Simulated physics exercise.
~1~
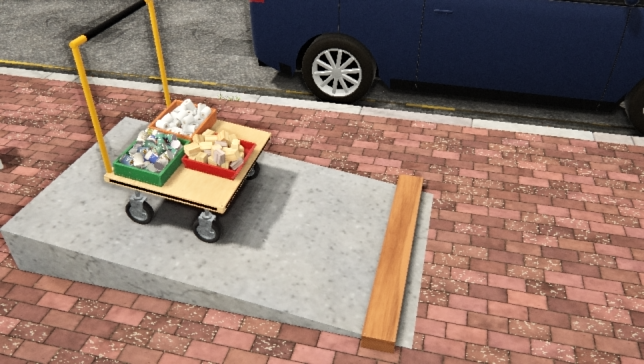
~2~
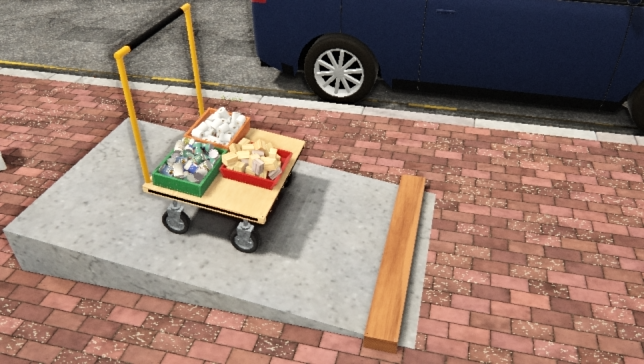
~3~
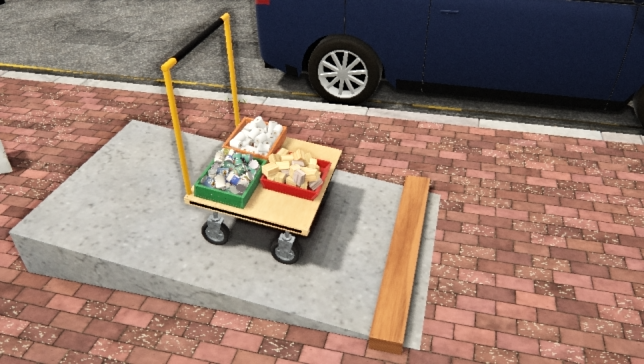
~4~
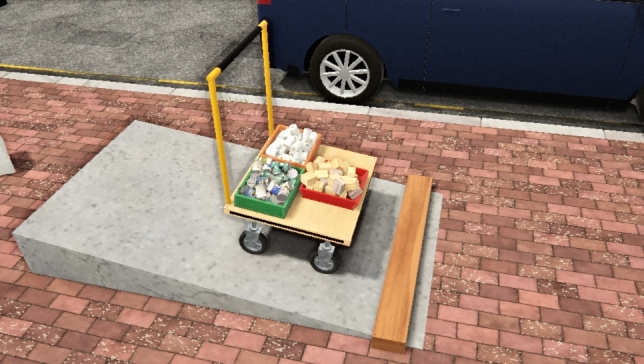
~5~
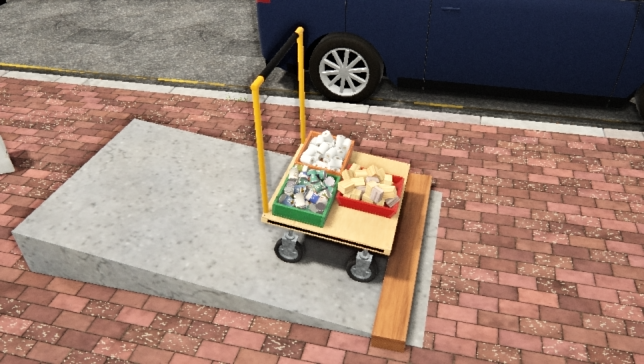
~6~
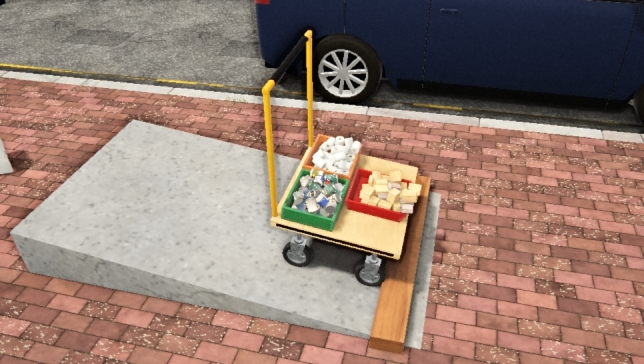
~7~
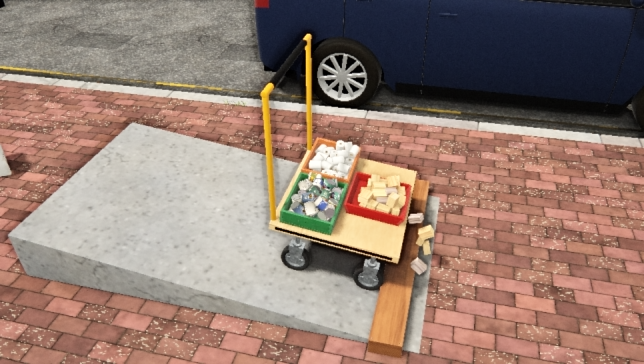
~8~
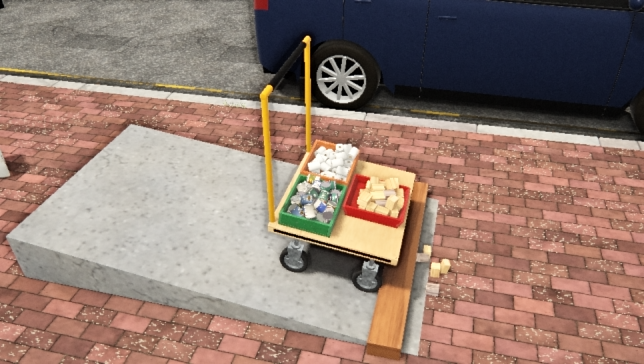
Flat cart with three filled trays rolling down a ramp, stopping at a wooden beam as the red tray spills some blocks.
